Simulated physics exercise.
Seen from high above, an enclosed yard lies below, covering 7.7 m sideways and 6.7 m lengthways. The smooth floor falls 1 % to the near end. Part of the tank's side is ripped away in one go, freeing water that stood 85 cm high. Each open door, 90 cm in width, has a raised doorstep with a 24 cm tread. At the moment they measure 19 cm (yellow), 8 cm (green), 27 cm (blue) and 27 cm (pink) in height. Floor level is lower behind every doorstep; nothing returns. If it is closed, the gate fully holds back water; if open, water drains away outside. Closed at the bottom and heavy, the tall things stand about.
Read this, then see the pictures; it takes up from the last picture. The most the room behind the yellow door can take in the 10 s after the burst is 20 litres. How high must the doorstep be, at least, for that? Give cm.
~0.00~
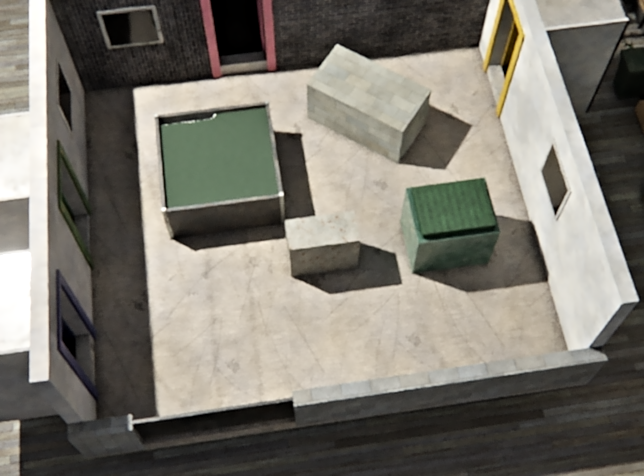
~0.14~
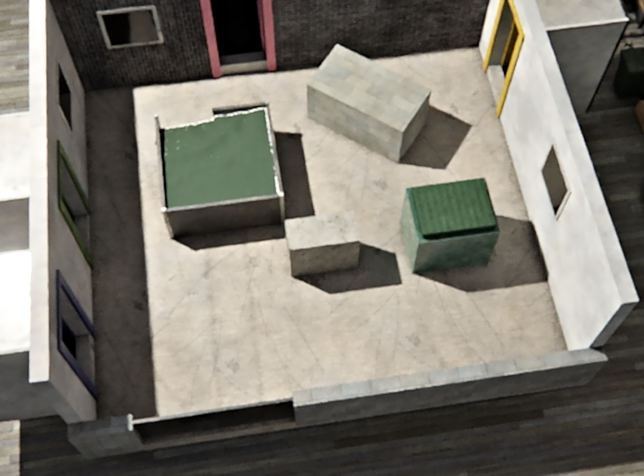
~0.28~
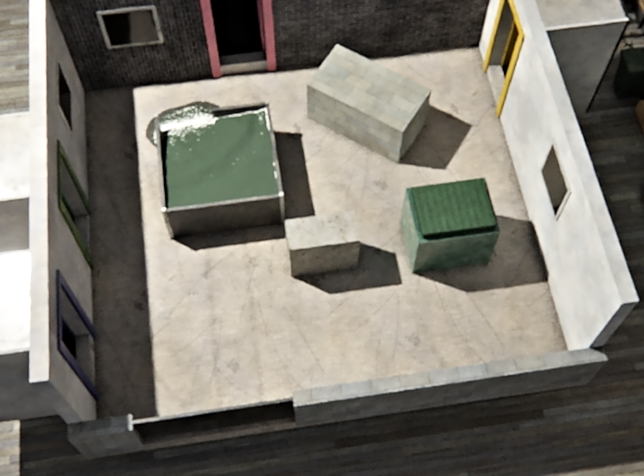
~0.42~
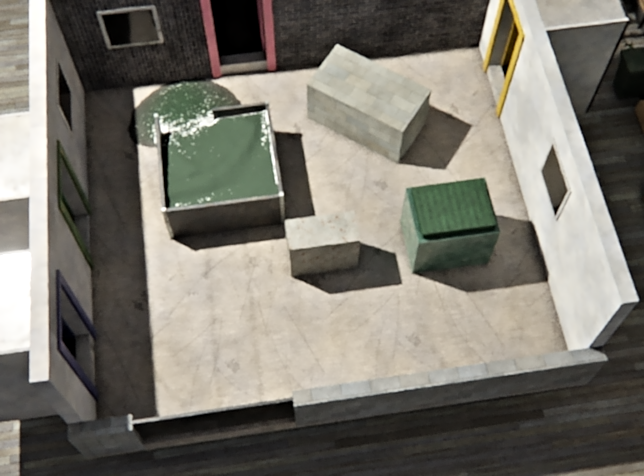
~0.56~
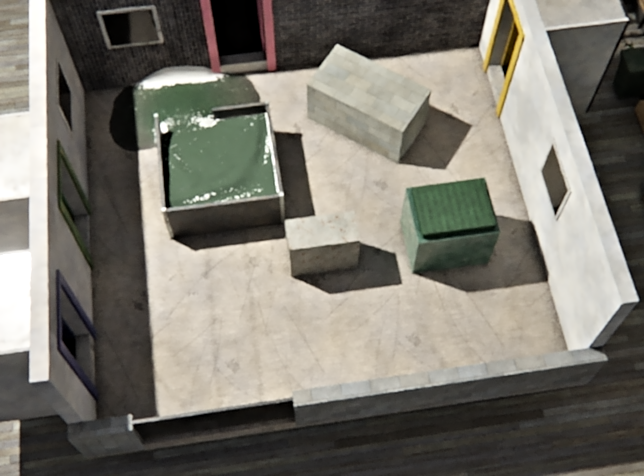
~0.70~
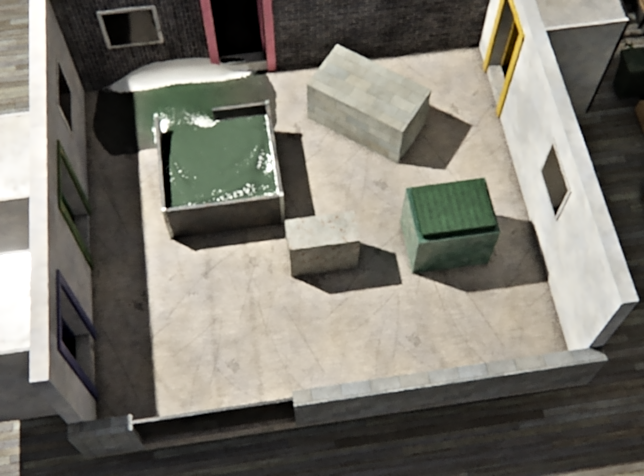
About 8.5 cm.
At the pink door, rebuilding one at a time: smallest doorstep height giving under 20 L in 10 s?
Pink: 19 cm.
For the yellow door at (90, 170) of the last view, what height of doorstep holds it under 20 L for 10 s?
About 10.5 cm.
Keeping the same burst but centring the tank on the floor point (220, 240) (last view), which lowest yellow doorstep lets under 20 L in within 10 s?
It must be around 9.5 cm tall.
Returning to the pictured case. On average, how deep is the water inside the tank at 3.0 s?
Some 36 cm.
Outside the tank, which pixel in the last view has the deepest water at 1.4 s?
At about pixel (85, 92).
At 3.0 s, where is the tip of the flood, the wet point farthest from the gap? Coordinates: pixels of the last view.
Pixel: About (473, 46).
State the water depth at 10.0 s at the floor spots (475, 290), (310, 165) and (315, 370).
Respectively 11 cm, 3 cm and 5 cm.
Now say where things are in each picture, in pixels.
In the first picture, still water, 85 cm deep, in the tank at (218, 157); the yellow door at (502, 57) is dry.
In the second picture, the front is at a hidden place, 0.4 m from the gap on the far side; 0.3 m2 of floor is wet, 85 cm left at the back.
In the third picture, the gap is on the far side, the front 0.9 m out at (195, 105); the back of the tank holds 85 cm.
In the fourth picture, water pours out on the far side and has run 1.5 m, to (183, 81); about 8 cm deep outside, 84 cm at the back.
In the fifth picture, water pours out on the far side and has run 1.6 m, to (129, 87); about 7 cm deep outside, 76 cm at the back.
In the sixth picture, water pours out on the far side and has run 1.8 m, to (104, 90); about 6 cm deep outside, 71 cm at the back; the yellow door at (502, 57), 5.8 m from the gap, is still 4.3 m from the nearest water.
After 1.4 s water covers 10 % of the floor, deepest (70 cm) near (85, 92); it has not reached the yellow door.
After 3.0 s water covers 45 % of the floor, deepest (34 cm) near (85, 92); 9 cm at the yellow door, 0 litres in over its 19 cm doorstep.
After 10.0 s water covers 100 % of the floor, deepest (16 cm) near (544, 370); 5 cm at the yellow door, 0 litres in over its 19 cm doorstep.
At the yellow door as built, the water arrived by 2.9 s and peaked near 15 cm at 3.4 s.
Run again over the same 10 s with other heights there, 38 litres in over 7 cm, 14 litres over 9.5 cm. The limit of 20 litres is kept from about 8.5 cm up.
